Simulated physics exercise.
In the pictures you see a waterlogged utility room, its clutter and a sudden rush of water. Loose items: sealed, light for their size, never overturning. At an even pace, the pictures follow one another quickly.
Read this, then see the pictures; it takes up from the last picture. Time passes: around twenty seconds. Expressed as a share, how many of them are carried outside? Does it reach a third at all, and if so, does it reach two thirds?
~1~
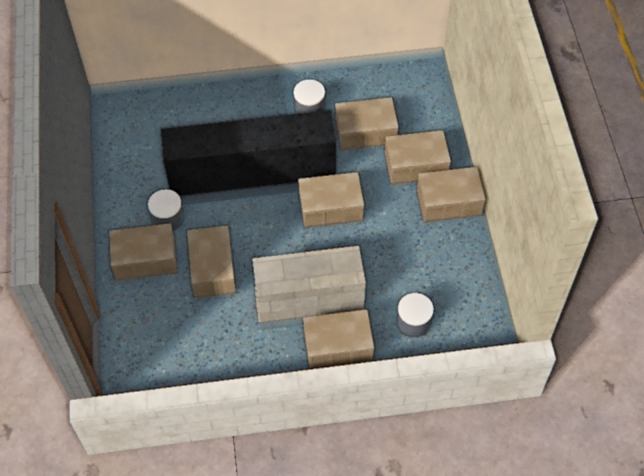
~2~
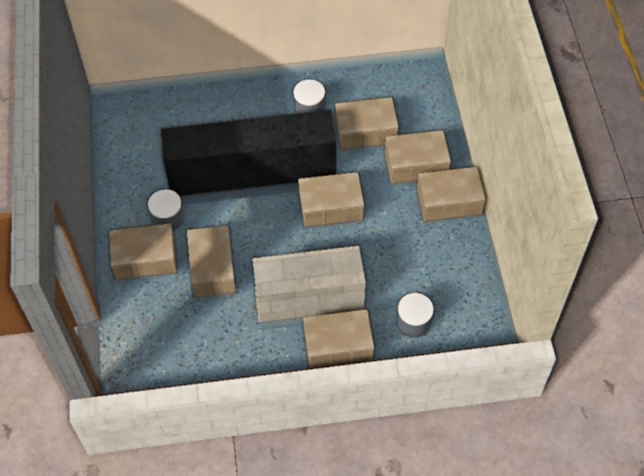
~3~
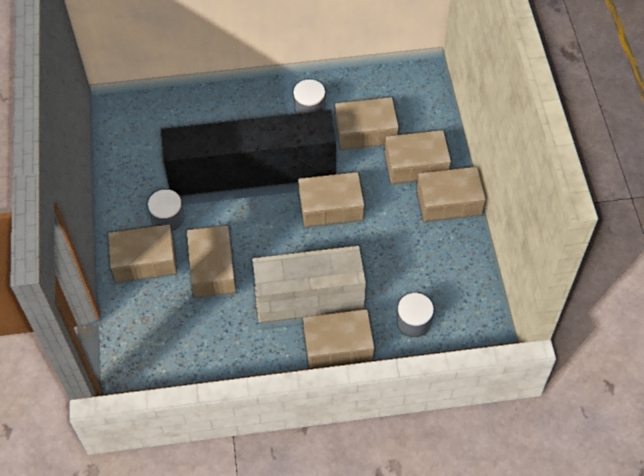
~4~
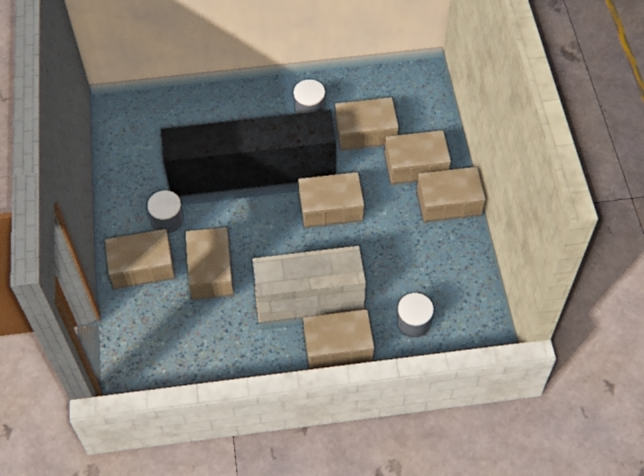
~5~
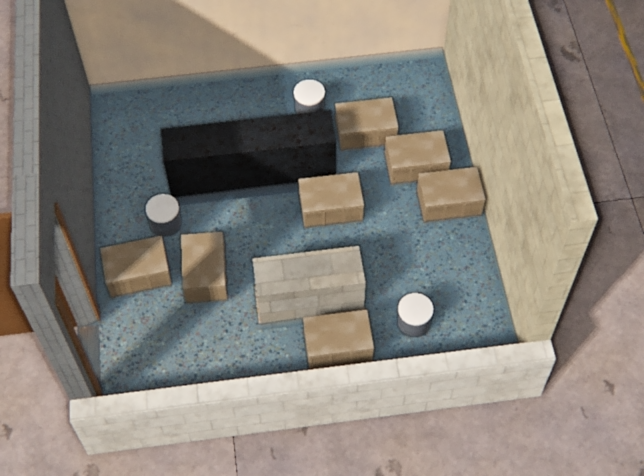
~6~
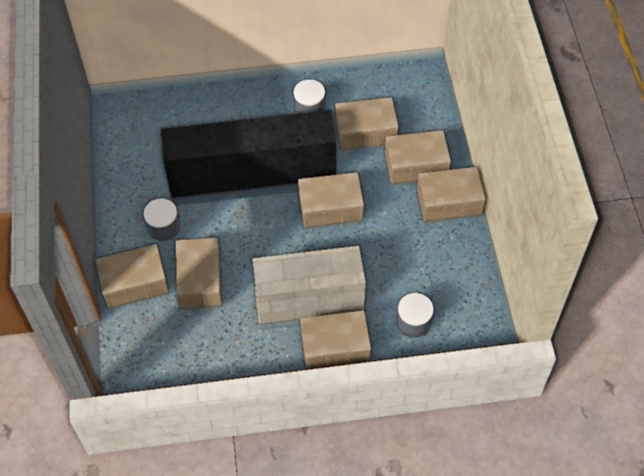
My prediction is the mid band.
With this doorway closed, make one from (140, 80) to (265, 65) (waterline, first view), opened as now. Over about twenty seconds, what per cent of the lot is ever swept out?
About 80 %.
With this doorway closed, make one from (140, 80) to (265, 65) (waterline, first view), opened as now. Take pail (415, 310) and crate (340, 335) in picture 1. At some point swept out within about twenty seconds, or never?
Result per object, in order: Never exits, never exits.
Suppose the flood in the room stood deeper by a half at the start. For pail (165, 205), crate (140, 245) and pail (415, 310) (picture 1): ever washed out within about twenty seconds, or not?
The first one exits, the middle one exits, the final one exits.
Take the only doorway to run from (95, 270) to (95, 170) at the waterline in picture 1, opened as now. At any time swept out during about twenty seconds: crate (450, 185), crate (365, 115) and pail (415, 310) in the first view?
One by one, that's not lost, not lost, not lost.
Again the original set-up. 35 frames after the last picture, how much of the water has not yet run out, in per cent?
I'd put it near 64 per cent.
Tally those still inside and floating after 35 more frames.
The answer is 6.
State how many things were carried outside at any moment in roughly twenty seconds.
Tally: 5.
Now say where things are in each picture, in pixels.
A crate at (141, 244), afloat; a crate at (210, 254), afloat; 0 of 10 have shifted, in the first picture.
A crate at (141, 244), afloat; a crate at (210, 254), afloat; 0 of 10 have shifted, in the second picture.
A crate at (140, 246) floats; a crate at (210, 254) floats; 0 of 10 have shifted, in the third picture.
A crate at (138, 251) floats, close to its start; a crate at (208, 256), afloat; 1 of 10 have shifted, in the fourth picture.
A crate at (134, 259) floats, close to its start; a crate at (203, 260), afloat, close to its start; 3 of 10 have shifted, in the fifth picture.
A crate at (130, 269) floats, close to its start; a crate at (197, 266) floats, close to its start; 3 of 10 have shifted, in the sixth picture.
A moment on, 0 of 10 are out; 10 afloat.
Next, 3 of 10 are out; 7 afloat.
Later, 4 of 10 are out; 6 afloat.
In the end, 5 of 10 are out; 5 afloat.
